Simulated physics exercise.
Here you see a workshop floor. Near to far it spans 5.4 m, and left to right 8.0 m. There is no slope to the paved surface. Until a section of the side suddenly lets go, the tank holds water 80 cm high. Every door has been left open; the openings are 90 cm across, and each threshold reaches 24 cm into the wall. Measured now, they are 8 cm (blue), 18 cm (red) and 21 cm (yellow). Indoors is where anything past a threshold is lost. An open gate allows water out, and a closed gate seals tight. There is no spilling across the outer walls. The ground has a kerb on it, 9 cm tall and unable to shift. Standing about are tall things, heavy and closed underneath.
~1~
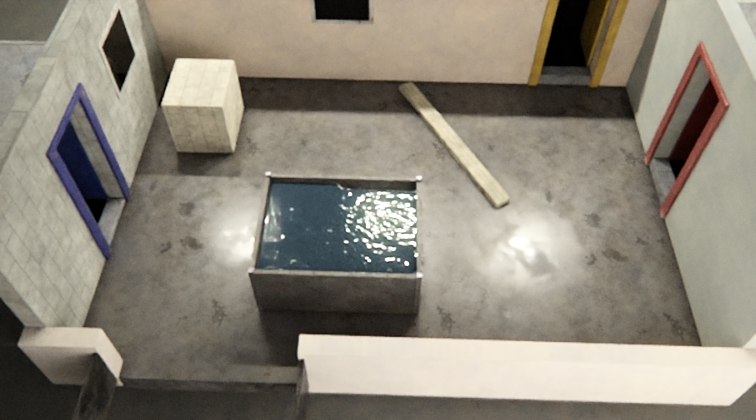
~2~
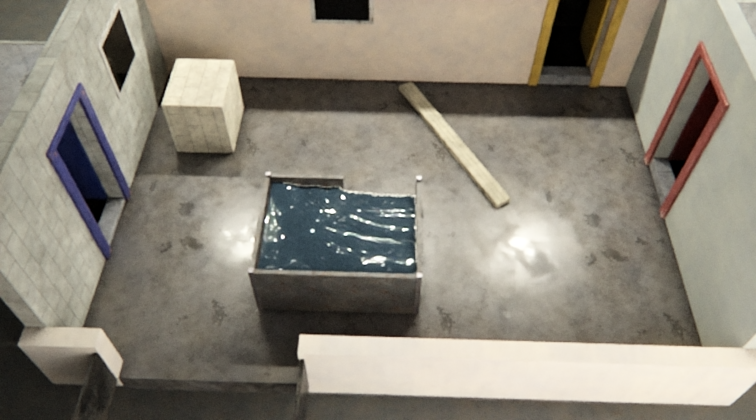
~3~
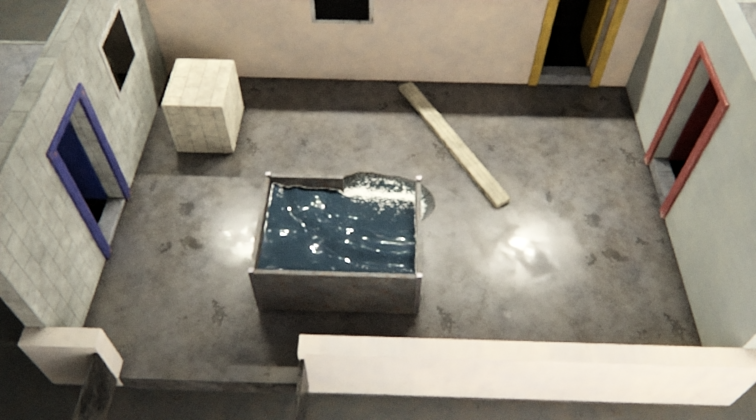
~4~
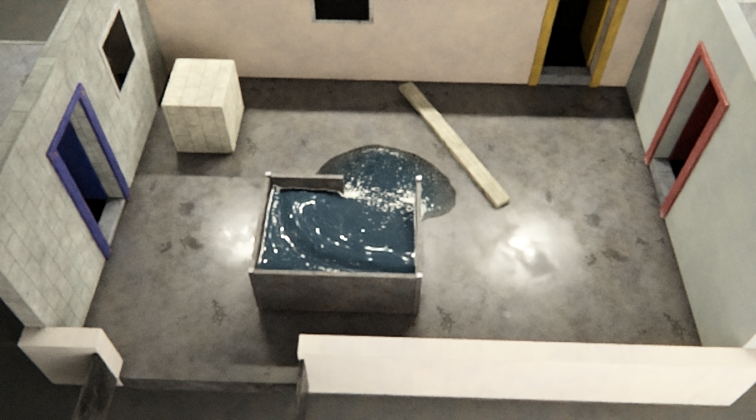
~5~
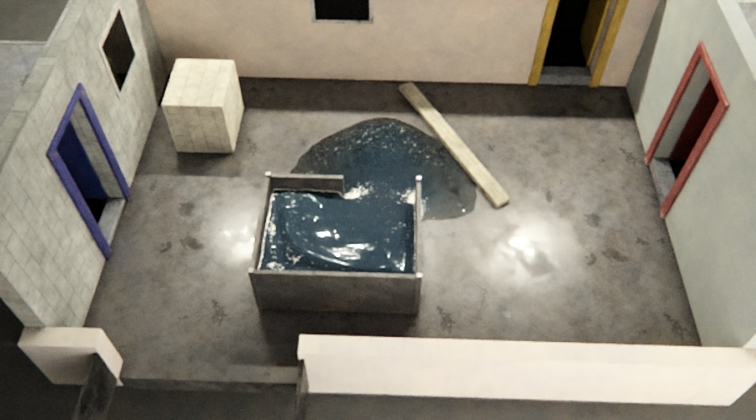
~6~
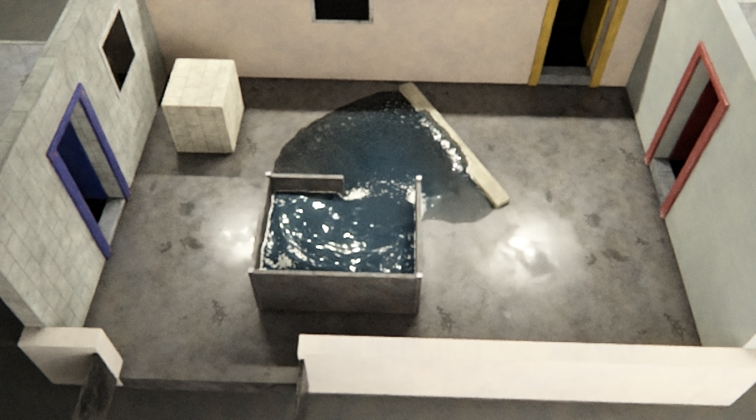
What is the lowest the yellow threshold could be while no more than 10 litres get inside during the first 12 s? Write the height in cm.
About 9.5 cm.
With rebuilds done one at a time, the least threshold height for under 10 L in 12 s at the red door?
For red, a step near 5.0 cm.
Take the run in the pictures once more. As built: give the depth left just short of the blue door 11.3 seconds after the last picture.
It stands about 2.5 centimetres deep.
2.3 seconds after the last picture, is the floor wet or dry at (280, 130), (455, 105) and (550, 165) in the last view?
Spot one awash, spot two awash, spot three awash.
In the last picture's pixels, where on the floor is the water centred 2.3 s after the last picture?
The balance point sits at roughly (378, 163).
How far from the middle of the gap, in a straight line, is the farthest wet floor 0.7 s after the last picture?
The front sits around 3.6 m out.
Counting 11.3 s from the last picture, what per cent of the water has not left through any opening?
Around 84 in a hundred parts remain.
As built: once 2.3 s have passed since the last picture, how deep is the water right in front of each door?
Lab note, cm: Blue 0; red 0; yellow 11.
Then, 0.7 s after the last picture water covers 25 % of the floor, deepest (40 cm) near (394, 87); it has not reached the yellow door.
Then, 2.3 s after the last picture water covers 35 % of the floor, deepest (34 cm) near (165, 88); 11 cm at the yellow door, 0 litres in over its 21 cm threshold.
Then, 11.3 s after the last picture water covers 95 % of the floor, deepest (8 cm) near (73, 358); 3 cm at the yellow door, 0 litres in over its 21 cm threshold.
At the yellow door as built, the water peaked near 14 cm, 1.5 s after the last picture.
With a threshold of 8 cm, 17 litres would have come in within the 12 s; with 11 cm, 5 litres. So under 10 litres takes about 9.5 cm.
